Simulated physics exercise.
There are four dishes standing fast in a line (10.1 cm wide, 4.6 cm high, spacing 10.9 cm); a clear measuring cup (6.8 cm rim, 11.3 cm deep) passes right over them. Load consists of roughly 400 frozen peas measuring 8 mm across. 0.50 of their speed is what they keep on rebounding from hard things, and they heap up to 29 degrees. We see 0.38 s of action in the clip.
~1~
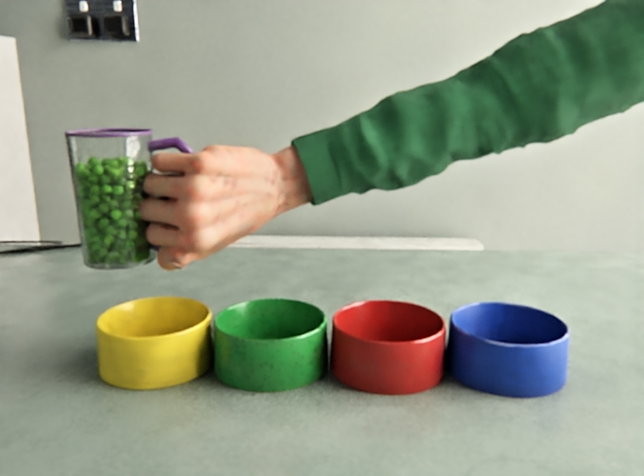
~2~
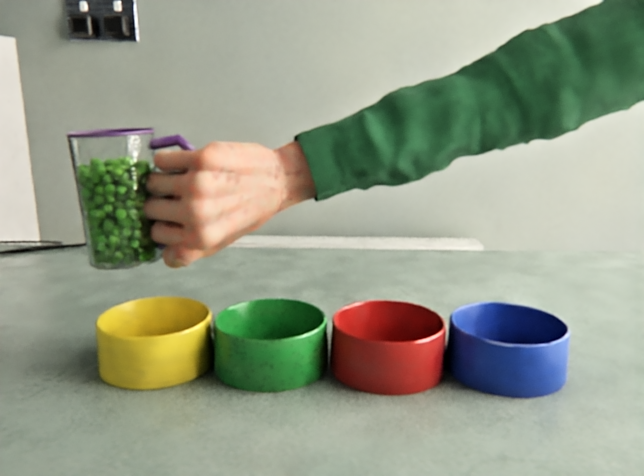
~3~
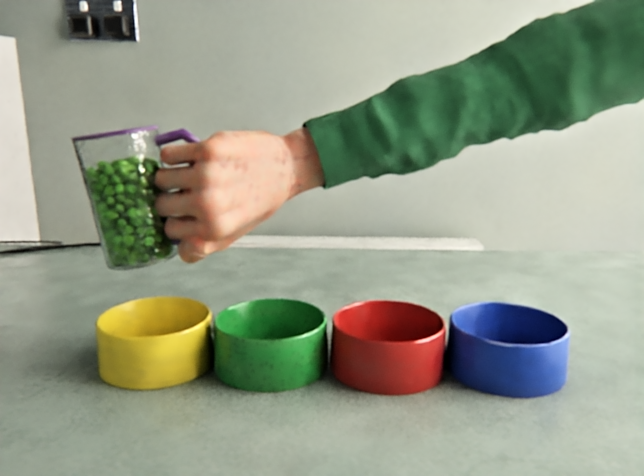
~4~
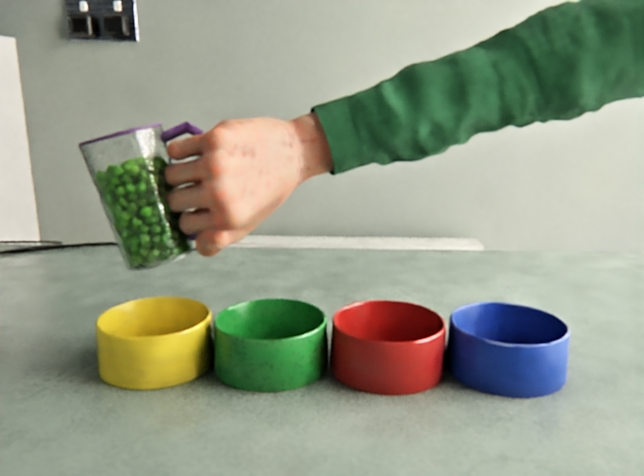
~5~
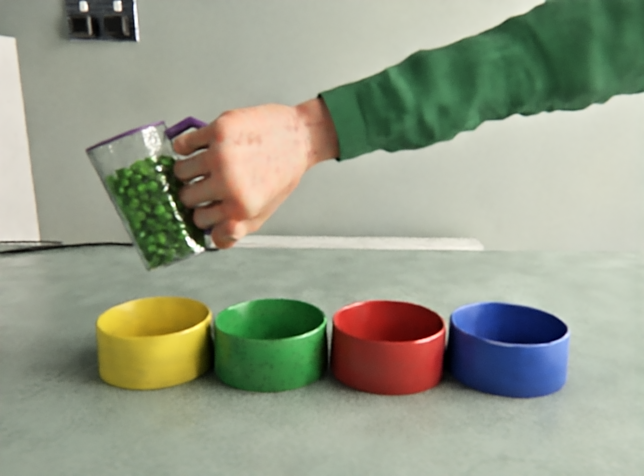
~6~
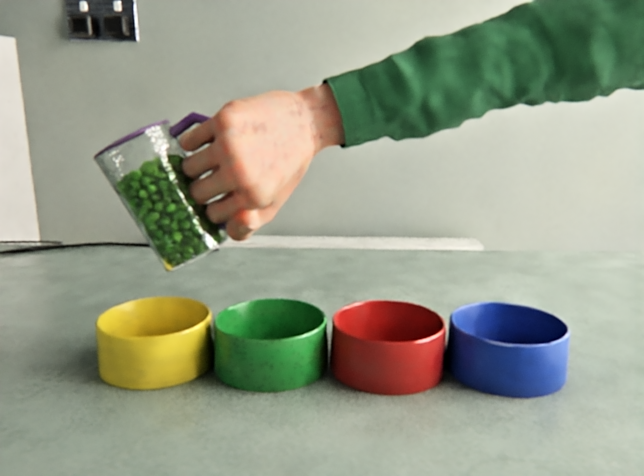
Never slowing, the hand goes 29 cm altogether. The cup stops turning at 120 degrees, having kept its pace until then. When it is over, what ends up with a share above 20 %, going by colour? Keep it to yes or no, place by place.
Place by place: Red no, blue no, green yes, yellow no, counter no.
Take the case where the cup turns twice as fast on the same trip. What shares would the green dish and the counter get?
Green 10; counter 0.
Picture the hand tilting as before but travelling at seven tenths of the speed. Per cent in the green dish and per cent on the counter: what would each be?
Shares: Green 30, counter 10.
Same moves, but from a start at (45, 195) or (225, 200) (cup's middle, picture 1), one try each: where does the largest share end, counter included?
Yellow; red.
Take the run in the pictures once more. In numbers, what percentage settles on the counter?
I'd put it near 0 per cent.
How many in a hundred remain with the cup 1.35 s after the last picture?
Reading: Approx. 15 %.
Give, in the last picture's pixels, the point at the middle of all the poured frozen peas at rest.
I'd put it at about (276, 341).
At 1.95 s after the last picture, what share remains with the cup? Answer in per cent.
About 0 per cent.
Then, 0.81 s after the last picture, tilt 95 degrees; cup holds 100 %.
Then, 1.35 s after the last picture, tilt 120 degrees; cup holds 15 %, green 80 %.
Then, 1.95 s after the last picture, tilt 120 degrees; cup holds 0 %, green 95 %.
In the end, red 0 %, blue 0 %, green 95 %, yellow 0 %, counter 0 %.
